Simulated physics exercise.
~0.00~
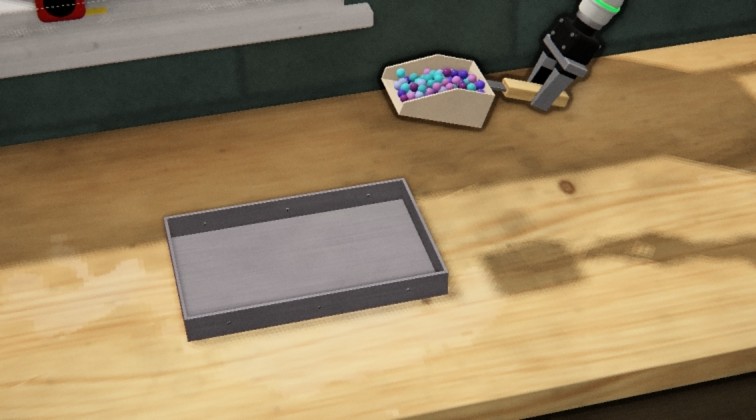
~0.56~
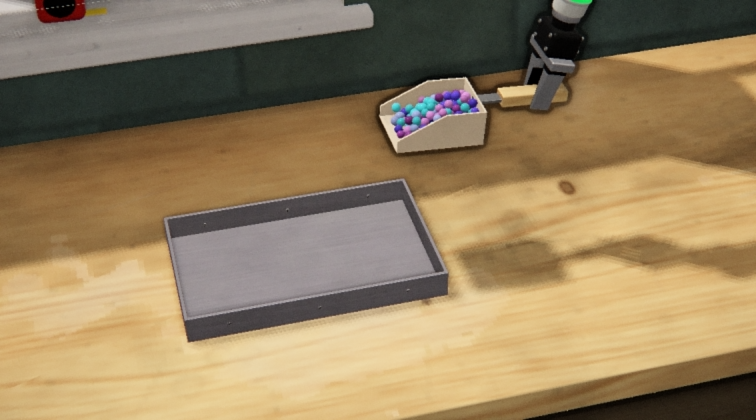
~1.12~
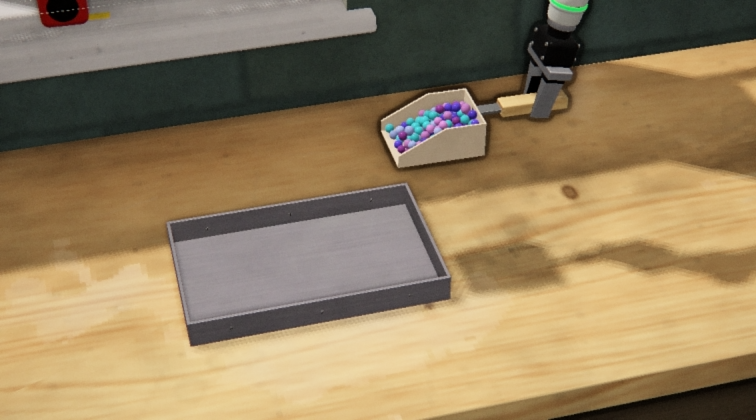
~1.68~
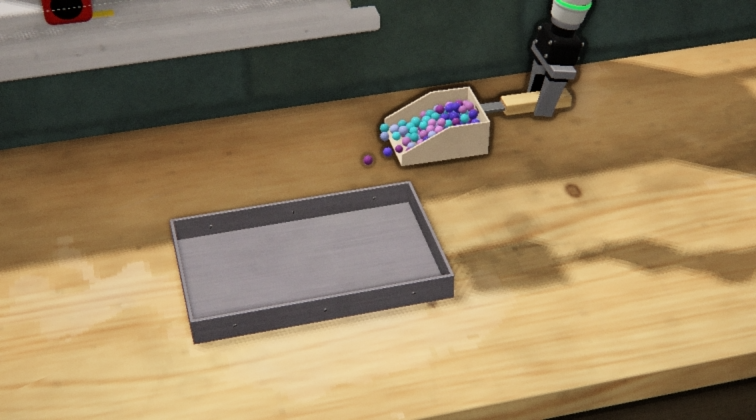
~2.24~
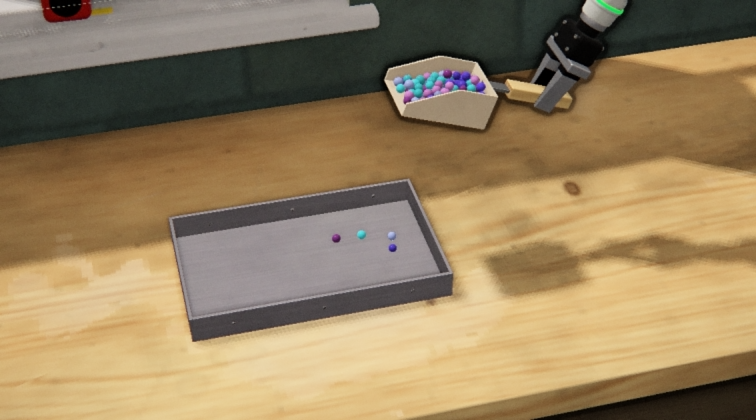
On a wooden counter, a robot arm jerks a scoop, dropping four beads into a tray.
